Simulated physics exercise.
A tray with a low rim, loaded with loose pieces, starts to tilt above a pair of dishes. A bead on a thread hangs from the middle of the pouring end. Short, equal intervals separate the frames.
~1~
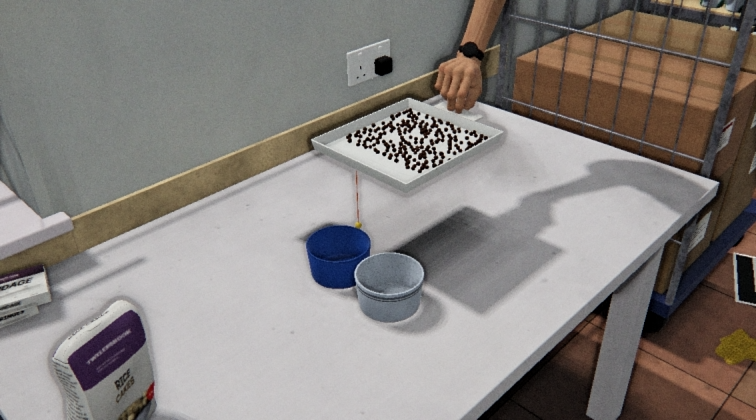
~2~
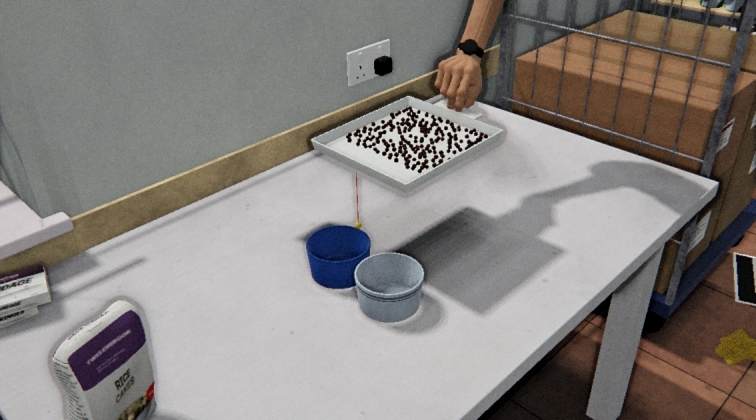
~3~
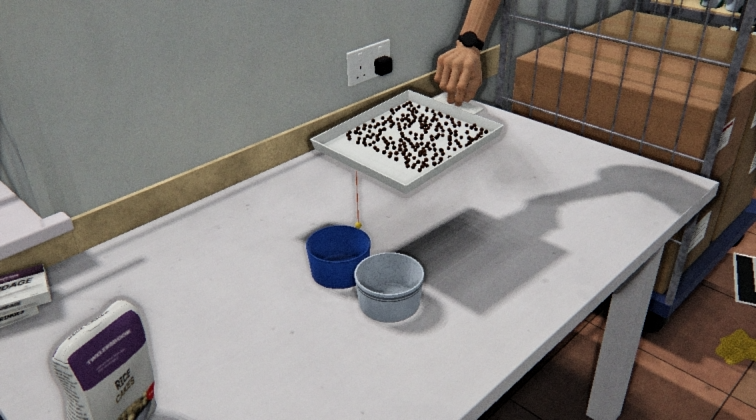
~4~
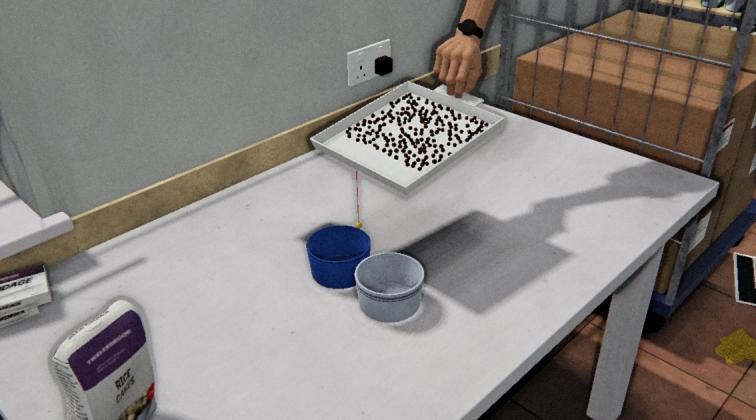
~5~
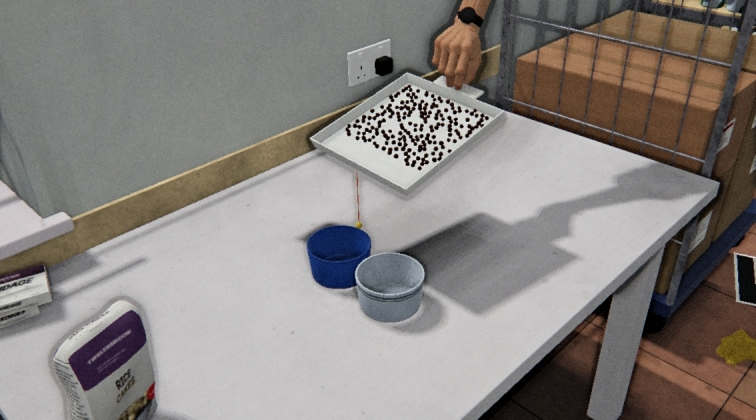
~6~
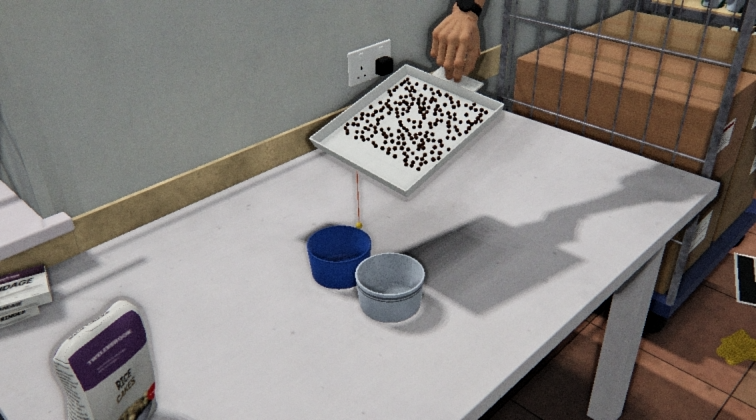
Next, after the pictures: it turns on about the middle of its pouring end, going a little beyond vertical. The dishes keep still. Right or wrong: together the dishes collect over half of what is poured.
Right.
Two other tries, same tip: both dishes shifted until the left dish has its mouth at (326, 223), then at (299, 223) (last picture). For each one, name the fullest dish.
Placement one: The right-positioned dish. Placement two: The right-positioned dish.
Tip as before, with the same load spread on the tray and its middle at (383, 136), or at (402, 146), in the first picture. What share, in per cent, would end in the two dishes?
Roughly 90 and 90 percent, in that order.
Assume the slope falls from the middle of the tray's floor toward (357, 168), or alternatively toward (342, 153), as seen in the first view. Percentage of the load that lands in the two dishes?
The first try gives close to 70 per cent, the second close to 0 per cent.
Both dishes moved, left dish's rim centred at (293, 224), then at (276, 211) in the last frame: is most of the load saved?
At place one a lesser share; at place two a lesser share.
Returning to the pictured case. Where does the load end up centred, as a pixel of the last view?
About pixel (384, 297).
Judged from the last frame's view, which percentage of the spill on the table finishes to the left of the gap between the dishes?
Roughly 60 %.
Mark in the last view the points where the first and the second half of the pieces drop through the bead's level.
Roughly (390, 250) first, then roughly (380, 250).
Shortly afterwards, tray tipped steeply; the bulk on the tray; only a few in the right dish; only a few in the left dish; only a few outside both; a little in the air.
Next, tray tipped past a quarter turn; near a third on the tray; near a quarter in the right dish; only a few in the left dish; a little outside both; near a quarter in the air.
Some moments later, tray tipped past a quarter turn; near two thirds in the right dish; near a quarter in the left dish; a little outside both.
In the end, tray tipped past a quarter turn; near two thirds in the right dish; near a quarter in the left dish; a little outside both.
